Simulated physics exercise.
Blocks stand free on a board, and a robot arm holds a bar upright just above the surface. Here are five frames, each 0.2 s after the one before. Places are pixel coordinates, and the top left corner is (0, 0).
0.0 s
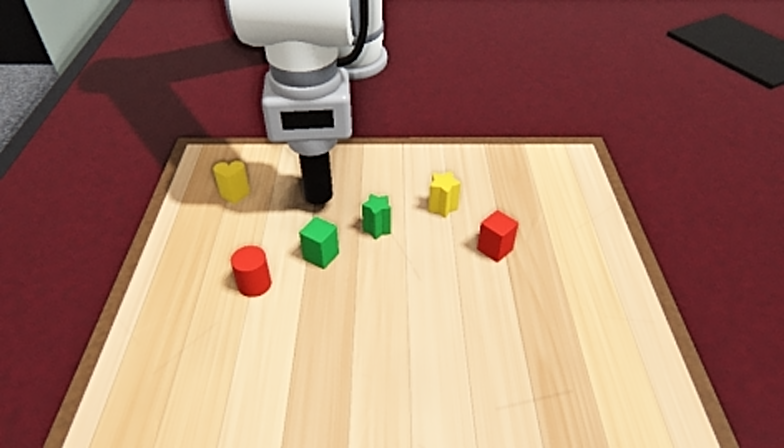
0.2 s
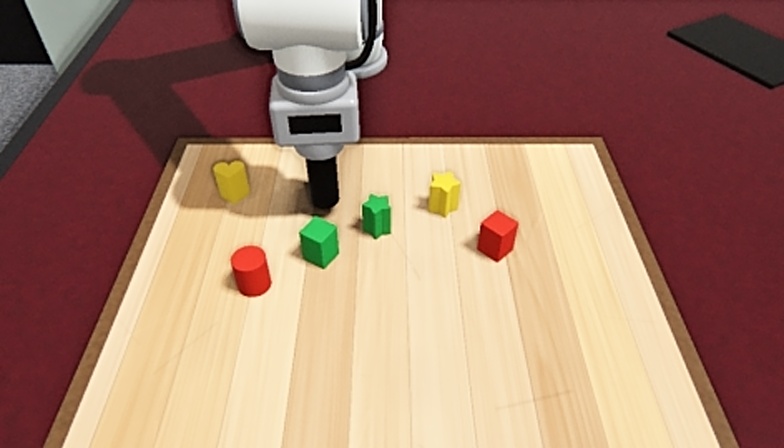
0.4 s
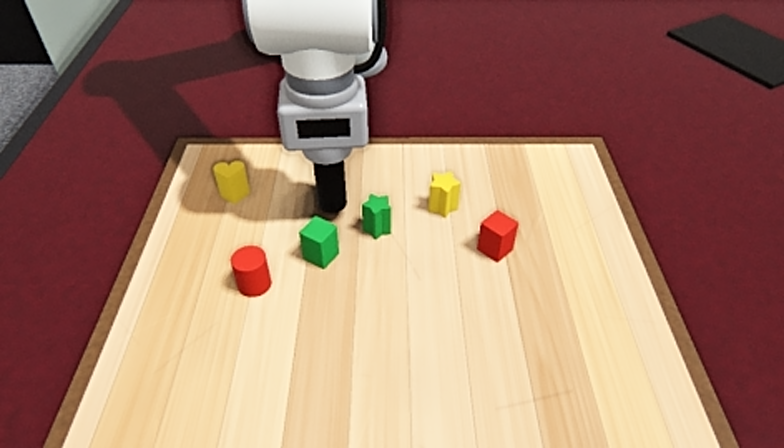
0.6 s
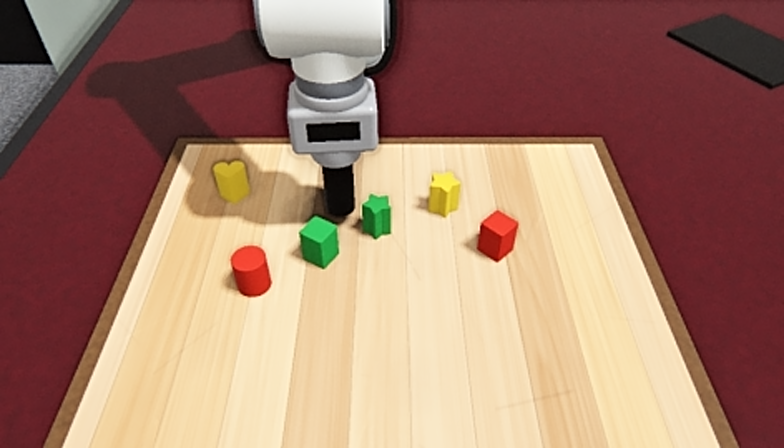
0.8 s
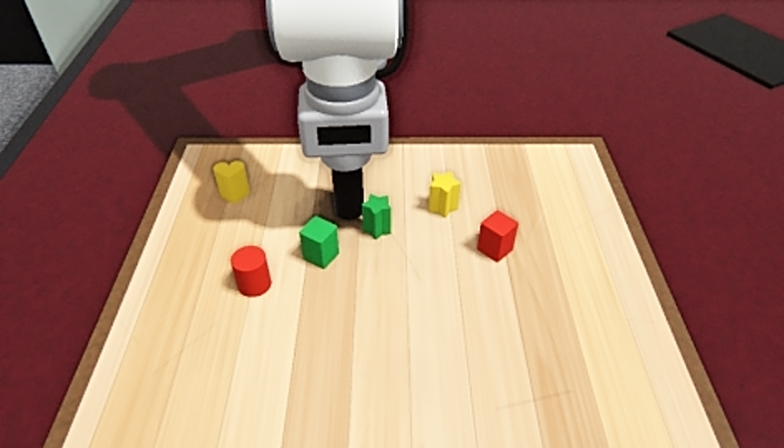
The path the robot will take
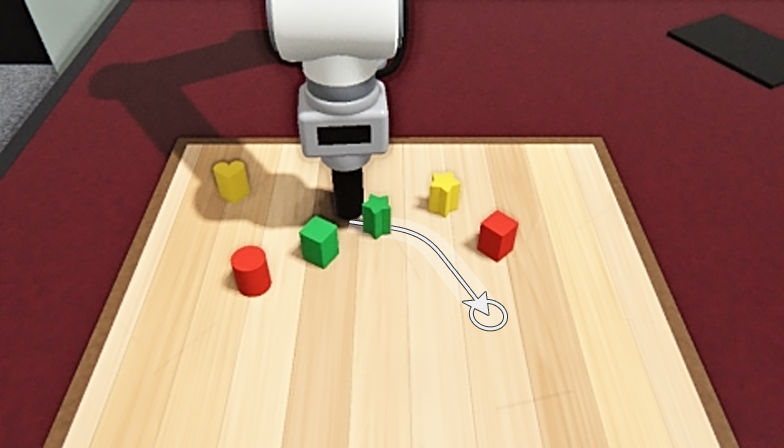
Robot arm sliding an upright black bar slowly rightward over a wooden board, nearing a green star block among still coloured blocks.
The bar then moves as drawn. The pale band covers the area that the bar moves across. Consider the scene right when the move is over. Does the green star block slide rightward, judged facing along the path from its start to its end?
No - that is not the case.
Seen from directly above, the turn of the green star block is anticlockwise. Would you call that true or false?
True
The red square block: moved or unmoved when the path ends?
It's unmoved.
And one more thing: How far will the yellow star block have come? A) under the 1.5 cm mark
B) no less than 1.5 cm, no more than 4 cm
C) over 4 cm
A
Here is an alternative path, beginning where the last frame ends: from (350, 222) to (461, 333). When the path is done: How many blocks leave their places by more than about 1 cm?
I'd say one block gets moved.
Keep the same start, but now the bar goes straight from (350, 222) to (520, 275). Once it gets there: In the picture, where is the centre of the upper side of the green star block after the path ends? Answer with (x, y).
Just about (555, 257).
Path on the board, from (350, 222) by way of (410, 232) and (451, 268) to (488, 315).
On the path given first. One third of the way, bar (412, 221); green star block (436, 216).
Two thirds of the way, bar (453, 257); green star block (483, 241), turned 30° anticlockwise.
At the end, bar (491, 304); green star block (490, 245), turned 65° anticlockwise; yellow star block in place; red square block in place.
